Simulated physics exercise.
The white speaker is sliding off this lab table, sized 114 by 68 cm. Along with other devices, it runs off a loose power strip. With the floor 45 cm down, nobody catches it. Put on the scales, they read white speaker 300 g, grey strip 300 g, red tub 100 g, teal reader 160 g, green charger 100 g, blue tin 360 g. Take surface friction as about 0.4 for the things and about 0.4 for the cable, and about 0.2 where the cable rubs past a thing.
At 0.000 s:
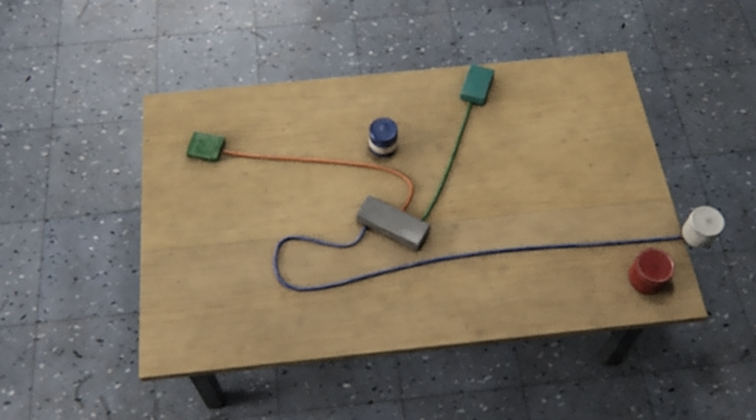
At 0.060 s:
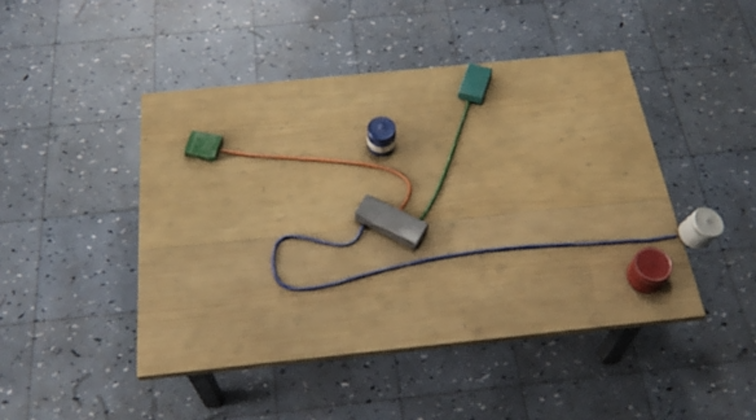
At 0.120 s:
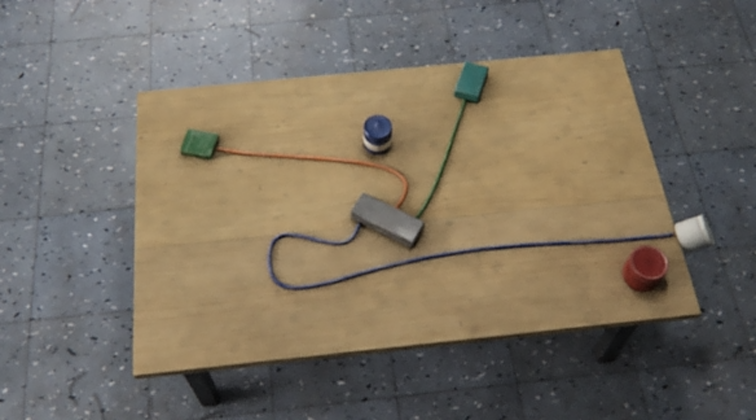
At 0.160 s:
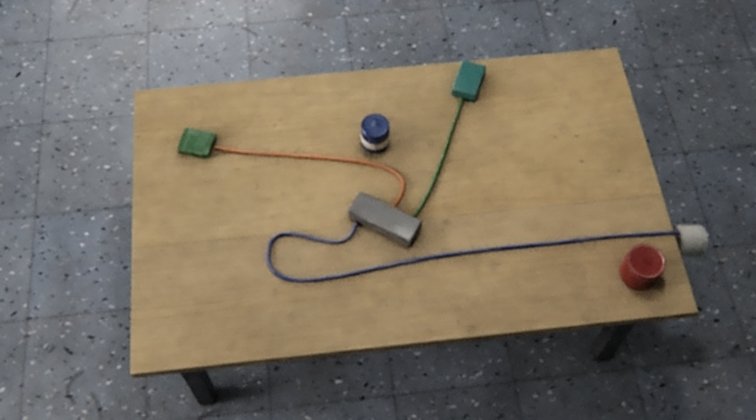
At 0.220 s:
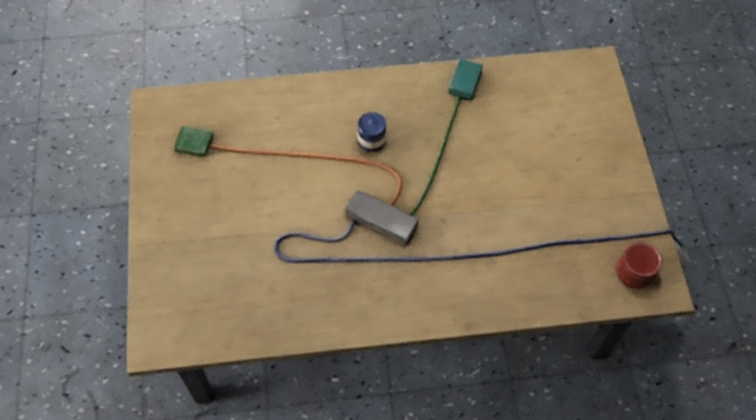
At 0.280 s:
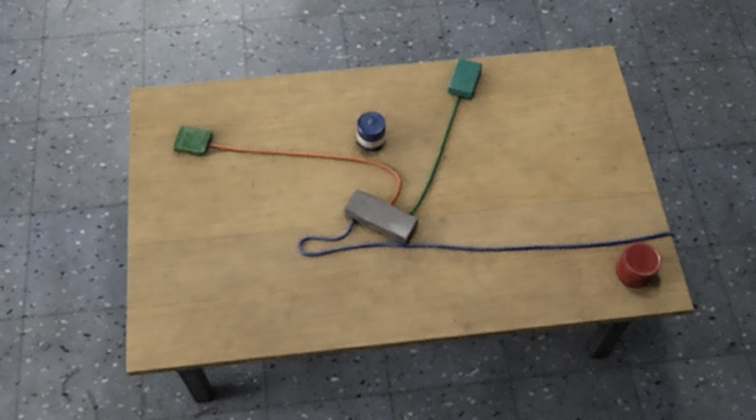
A white cylinder slips off the table's right edge, pulling the blue cable's loop tighter.
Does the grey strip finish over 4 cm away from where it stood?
No, it remains in place.
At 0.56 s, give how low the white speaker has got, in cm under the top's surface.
Depth: About 40 cm.
After 0.6 s, the strip's end of the blue cable at (357, 225); white speaker over the edge.
After 0.8 s, the strip's end of the blue cable at (357, 225); white speaker over the edge.
After 1.1 s, the strip's end of the blue cable at (357, 225); white speaker over the edge.
After 1.4 s, the strip's end of the blue cable at (357, 225); white speaker over the edge.
After 2.6 s, the strip's end of the blue cable at (357, 225); grey strip 1 cm off its start at (385, 214), white speaker over the edge.
